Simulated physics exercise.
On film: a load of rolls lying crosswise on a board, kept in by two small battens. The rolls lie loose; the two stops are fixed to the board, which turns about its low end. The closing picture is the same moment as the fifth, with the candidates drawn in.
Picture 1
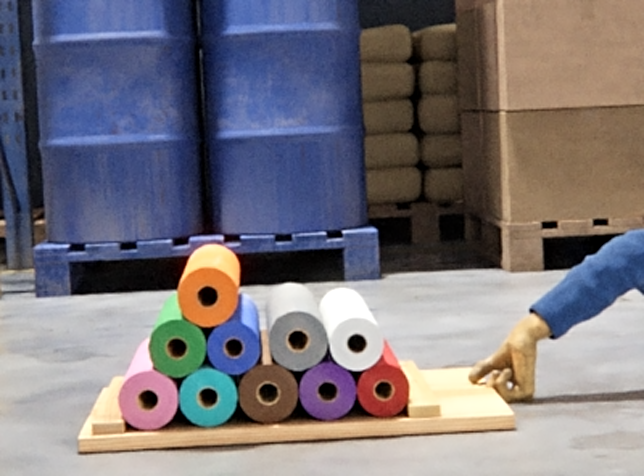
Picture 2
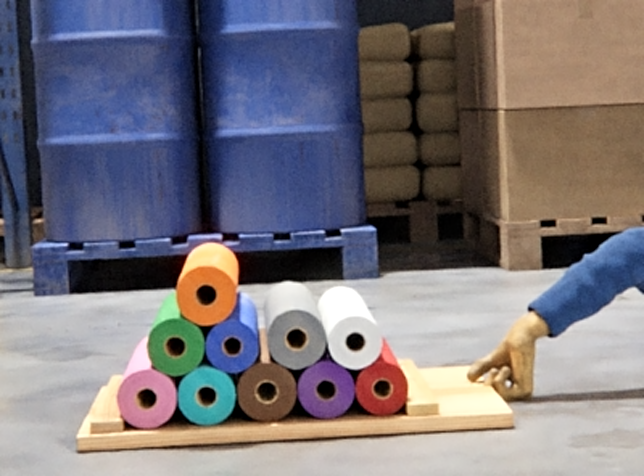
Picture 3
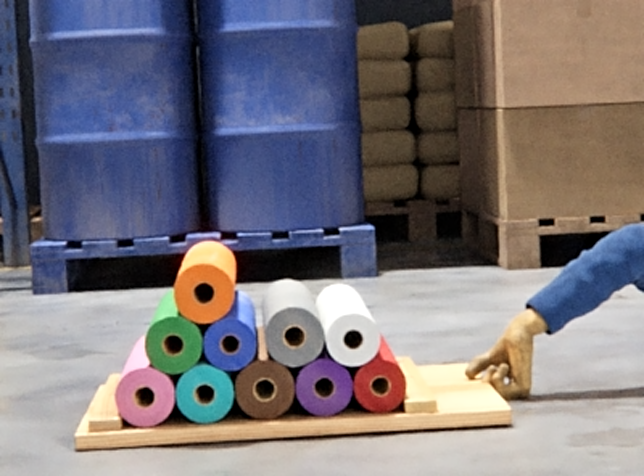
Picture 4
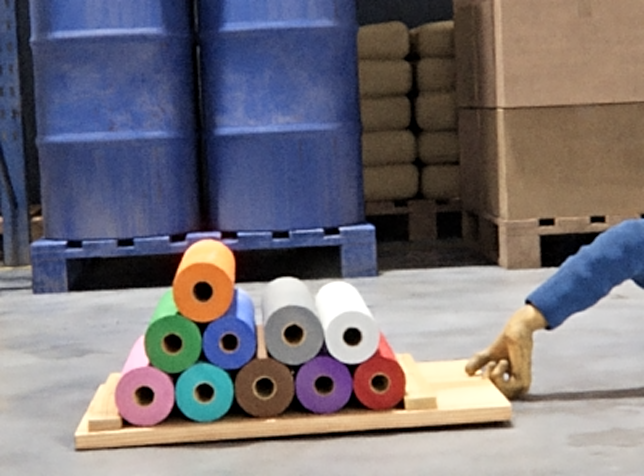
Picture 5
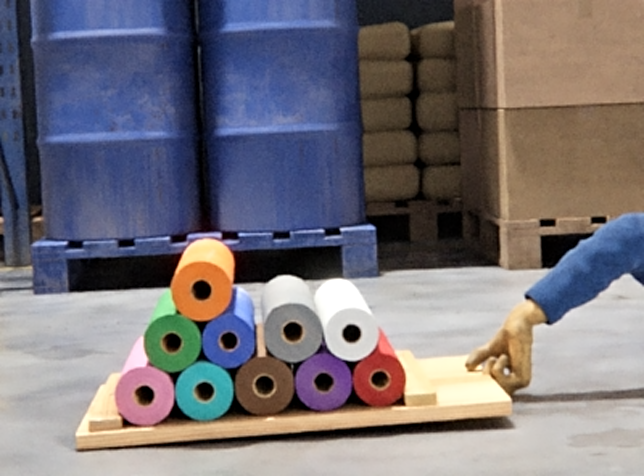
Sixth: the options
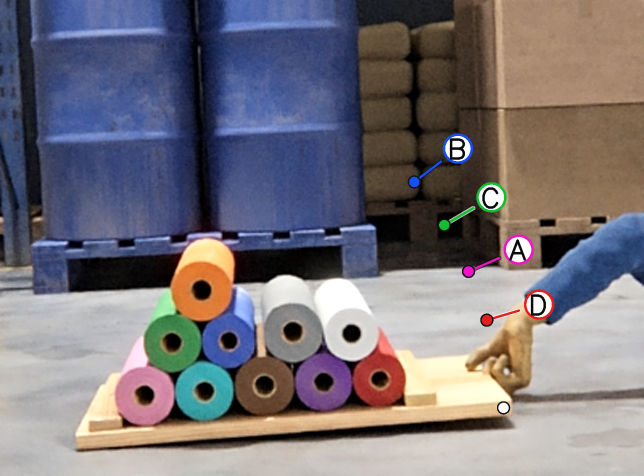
Colourful rolls stacked on a wooden board staying in place as a gloved hand slightly raises its right end in a warehouse.
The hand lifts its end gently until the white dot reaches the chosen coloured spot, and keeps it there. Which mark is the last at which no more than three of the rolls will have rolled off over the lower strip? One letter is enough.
No higher than C.
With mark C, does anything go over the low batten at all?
No, at C.
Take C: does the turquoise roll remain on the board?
Yes.
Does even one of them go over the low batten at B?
Yes.
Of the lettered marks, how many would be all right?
Three of the four.
On the marked copy, A at (469, 271); B at (414, 182); C at (444, 225); D at (487, 320); the white dot at (504, 408).
Taking C. A third of the way, board at 16°.
Two thirds of the way, board at 28°.
When it is over, board at 28°, none over the low batten.
As for the rest, A none over the low batten; B ten over the low batten; D none over the low batten.
